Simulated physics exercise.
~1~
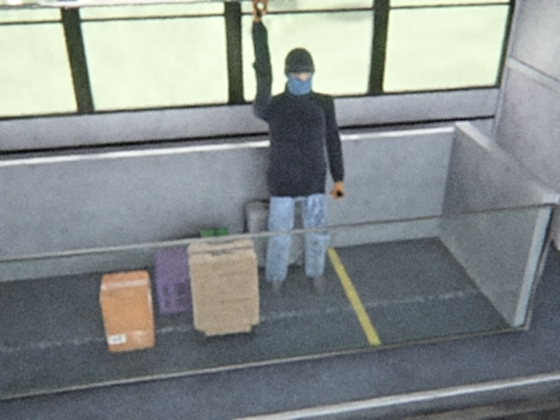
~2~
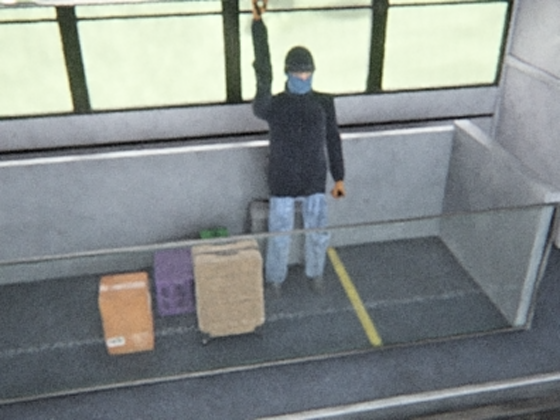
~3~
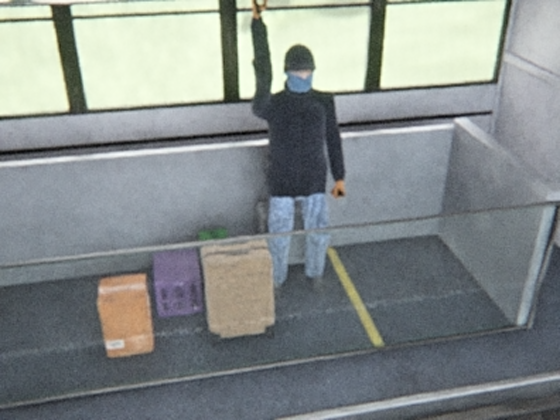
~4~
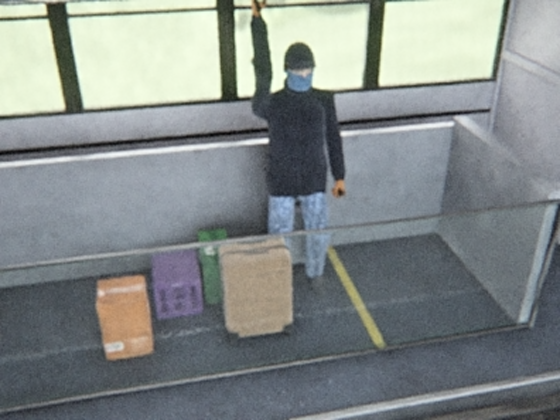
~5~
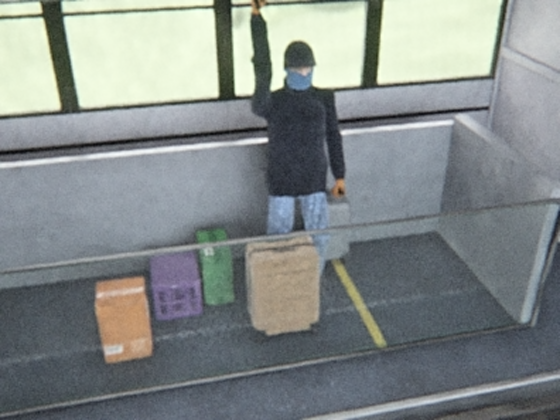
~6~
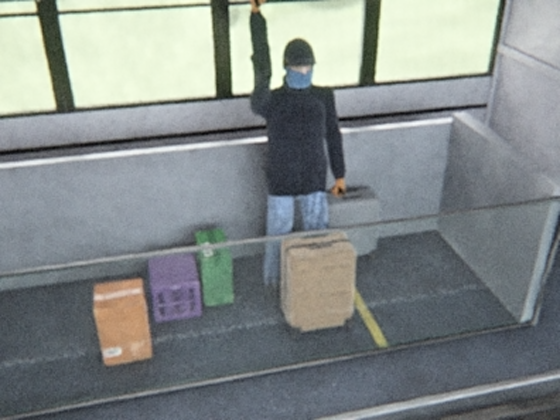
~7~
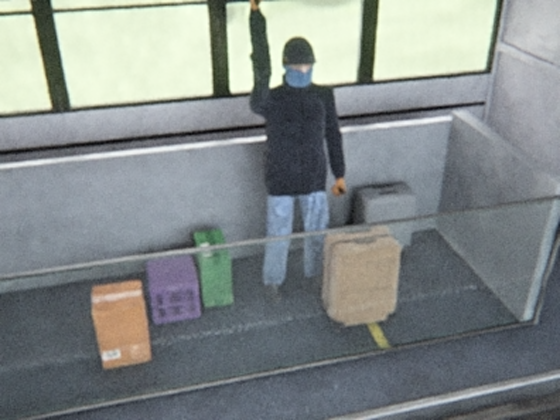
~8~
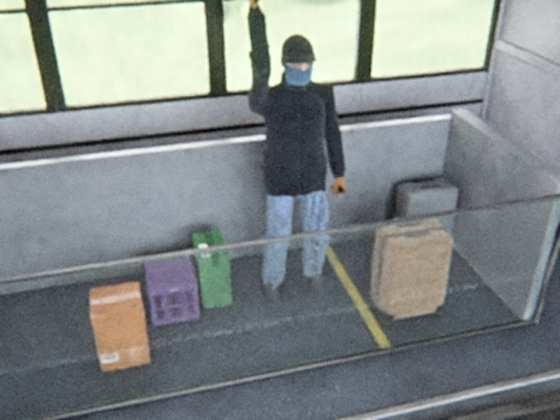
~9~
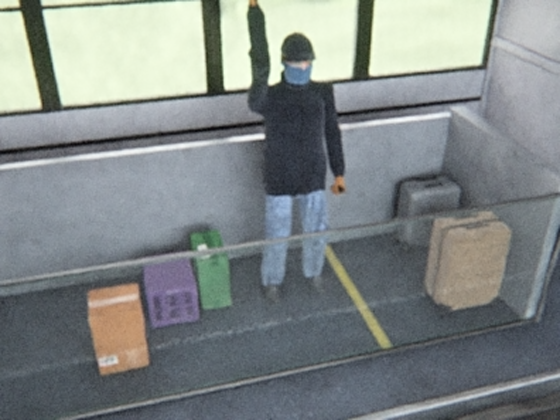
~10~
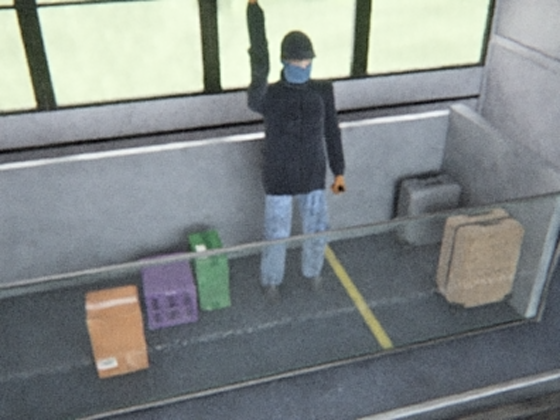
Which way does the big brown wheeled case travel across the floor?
The big brown wheeled case rolls to the right, going past the person's legs and over the yellow line.
In a luggage bay beneath a row of windows, a person in a dark cap and blue face covering stands with one arm raised, among an orange pack, a purple crate, a green carton and two wheeled cases. The big brown case starts creeping right, and the small grey case slides the same way behind the person's legs. Both pick up pace and cross the yellow line on the floor. The grey case slows near the back wall while the brown one rolls farther. Finally both stand upright beyond the line at the right, with the other items still left of it.
